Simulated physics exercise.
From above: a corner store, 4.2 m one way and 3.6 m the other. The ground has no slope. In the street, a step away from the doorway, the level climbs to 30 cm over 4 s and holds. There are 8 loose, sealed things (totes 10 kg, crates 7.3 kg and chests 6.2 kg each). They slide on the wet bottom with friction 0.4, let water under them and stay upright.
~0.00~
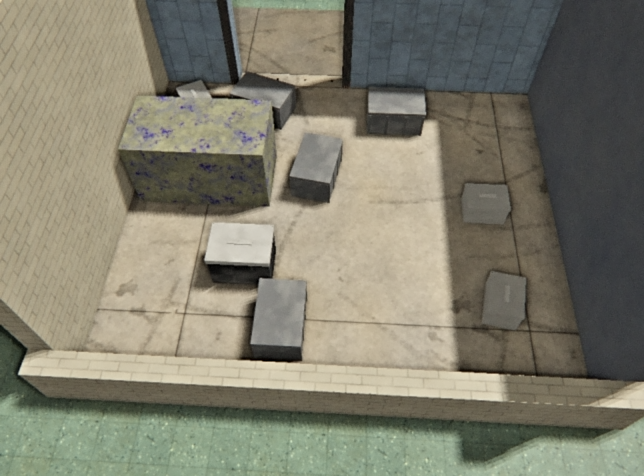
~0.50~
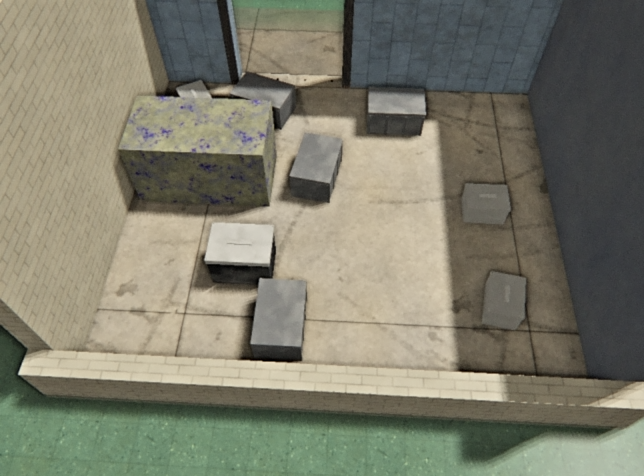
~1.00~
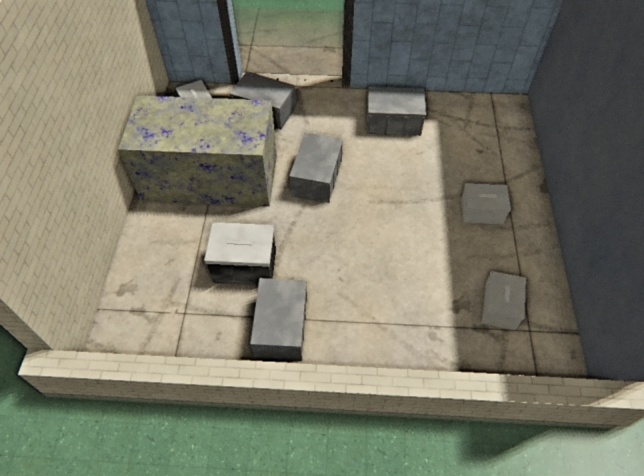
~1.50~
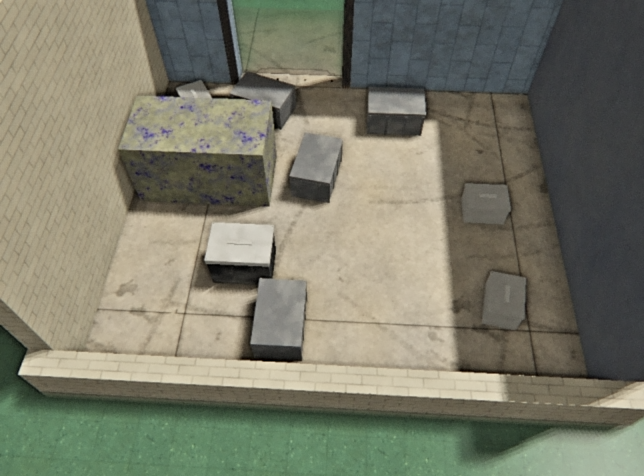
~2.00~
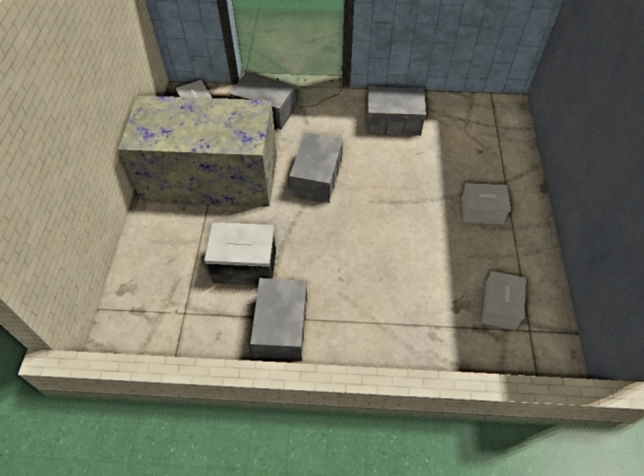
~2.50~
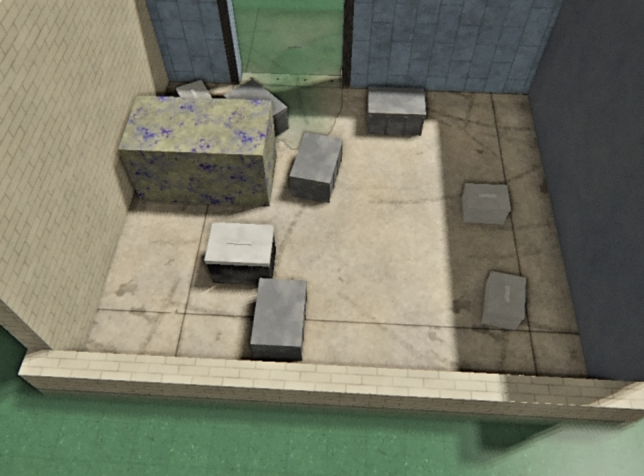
In this clip, seen from above, green water deepens in colour outside a walled room, spreads across the ground beyond the back doorway, then edges over the threshold, while the gray boxes and large speckled block barely move, if at all.
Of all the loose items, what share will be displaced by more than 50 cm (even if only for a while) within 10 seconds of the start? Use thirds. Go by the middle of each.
Share: Two thirds or more.
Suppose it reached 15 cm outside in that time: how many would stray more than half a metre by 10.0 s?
Then 4.
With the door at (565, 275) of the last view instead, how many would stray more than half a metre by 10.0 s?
Then 7.
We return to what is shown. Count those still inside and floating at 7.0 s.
I count 6.
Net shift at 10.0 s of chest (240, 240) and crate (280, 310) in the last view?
In turn: 50 cm, 60 cm.
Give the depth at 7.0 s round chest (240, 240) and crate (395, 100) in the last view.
About 7 and 2 cm.
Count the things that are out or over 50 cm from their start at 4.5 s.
I count 2.
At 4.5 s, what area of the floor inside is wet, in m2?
About 8.0 m2.
After 3.5 s 1 of 8 are over 50 cm from their spots; 1 afloat.
After 4.5 s 2 of 8 are over 50 cm from their spots; 1 afloat.
After 7.0 s 4 of 8 are over 50 cm from their spots; 6 afloat.
After 10.0 s 4 of 8 are over 50 cm from their spots, and 6 have been at some point; 8 afloat.
